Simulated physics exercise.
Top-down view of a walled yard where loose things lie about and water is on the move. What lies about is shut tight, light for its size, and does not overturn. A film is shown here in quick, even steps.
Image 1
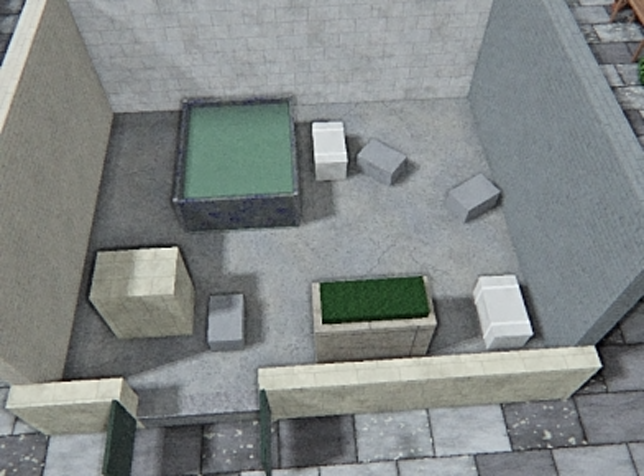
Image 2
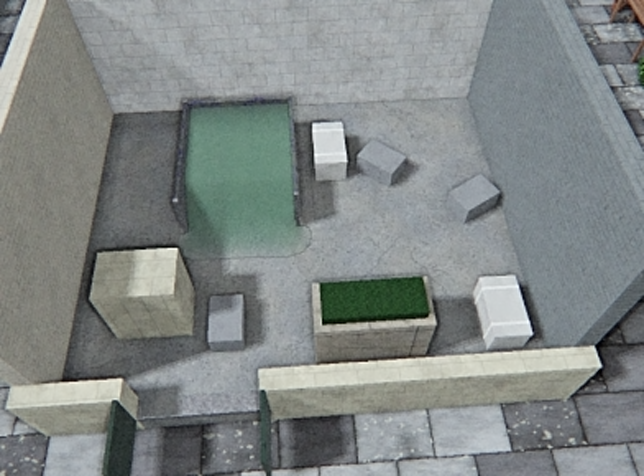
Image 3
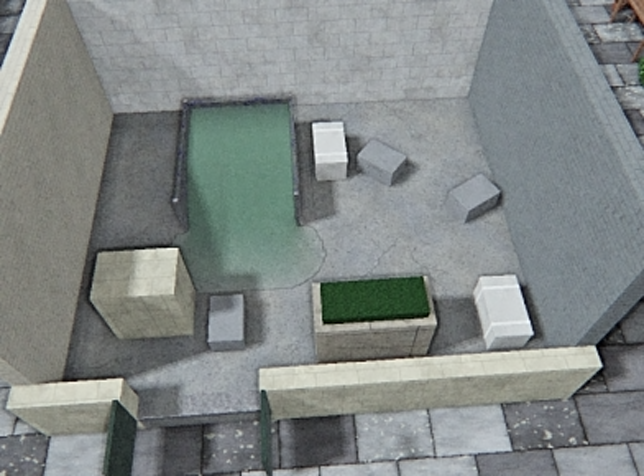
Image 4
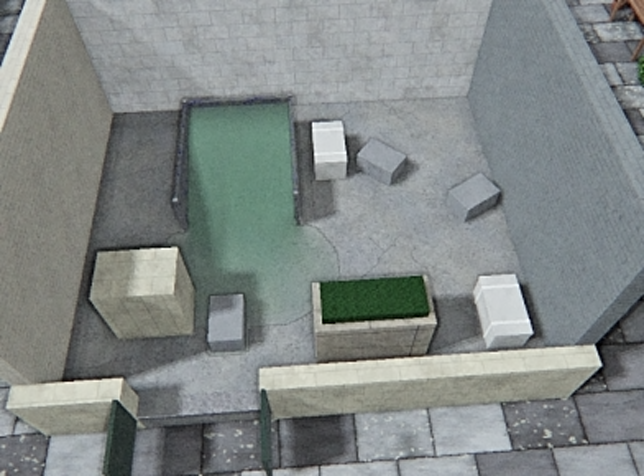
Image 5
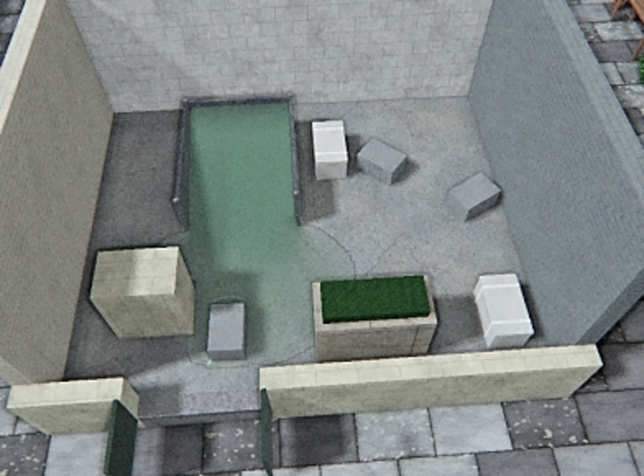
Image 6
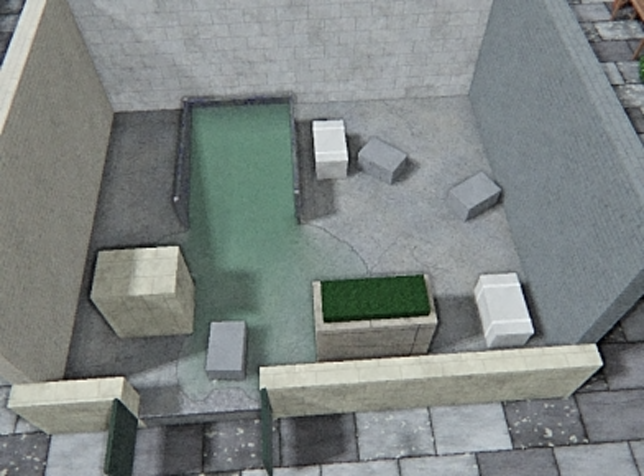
Green water pours from a dark-rimmed tank in a walled, grey-floored yard, seen from high above by a still camera. The tank stands at the back left, with a white trunk and two grey blocks to its right, and a cream block, small grey crate, grass-topped planter and white box nearer the front. The tank's front side disappears, water spreads forward around the crate, and the crate then slides slightly towards the front.
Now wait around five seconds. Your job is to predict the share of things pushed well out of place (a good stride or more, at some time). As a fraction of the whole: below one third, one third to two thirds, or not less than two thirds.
Mid band.
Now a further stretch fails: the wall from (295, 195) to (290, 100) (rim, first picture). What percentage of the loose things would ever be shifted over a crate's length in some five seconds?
It comes to roughly 80 %.
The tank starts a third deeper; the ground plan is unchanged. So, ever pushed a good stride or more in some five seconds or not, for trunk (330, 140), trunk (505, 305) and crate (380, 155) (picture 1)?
Respectively, never gets that far, gets that far, never gets that far.
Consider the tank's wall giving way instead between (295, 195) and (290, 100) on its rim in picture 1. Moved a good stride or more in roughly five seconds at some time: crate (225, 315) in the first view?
From what the pictures show, it travelled less.
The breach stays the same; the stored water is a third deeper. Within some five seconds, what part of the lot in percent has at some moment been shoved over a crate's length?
Something like 60 in a hundred of them.
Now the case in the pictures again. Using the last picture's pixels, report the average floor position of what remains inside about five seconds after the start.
I'd put it around pixel (399, 171).
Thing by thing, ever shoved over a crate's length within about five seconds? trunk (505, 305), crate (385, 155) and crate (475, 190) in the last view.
In that order: Swept aside, no, swept aside.
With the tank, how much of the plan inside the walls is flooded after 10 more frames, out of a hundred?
Estimate: Near 55 %.
A moment on, 1 of 5 are well off their spots; 0 afloat.
Next, 1 of 5 are well off their spots; 0 afloat.
Later, 2 of 5 are well off their spots; 1 afloat.
In the end, 3 of 5 are well off their spots, and 3 have been at some point; 1 afloat.
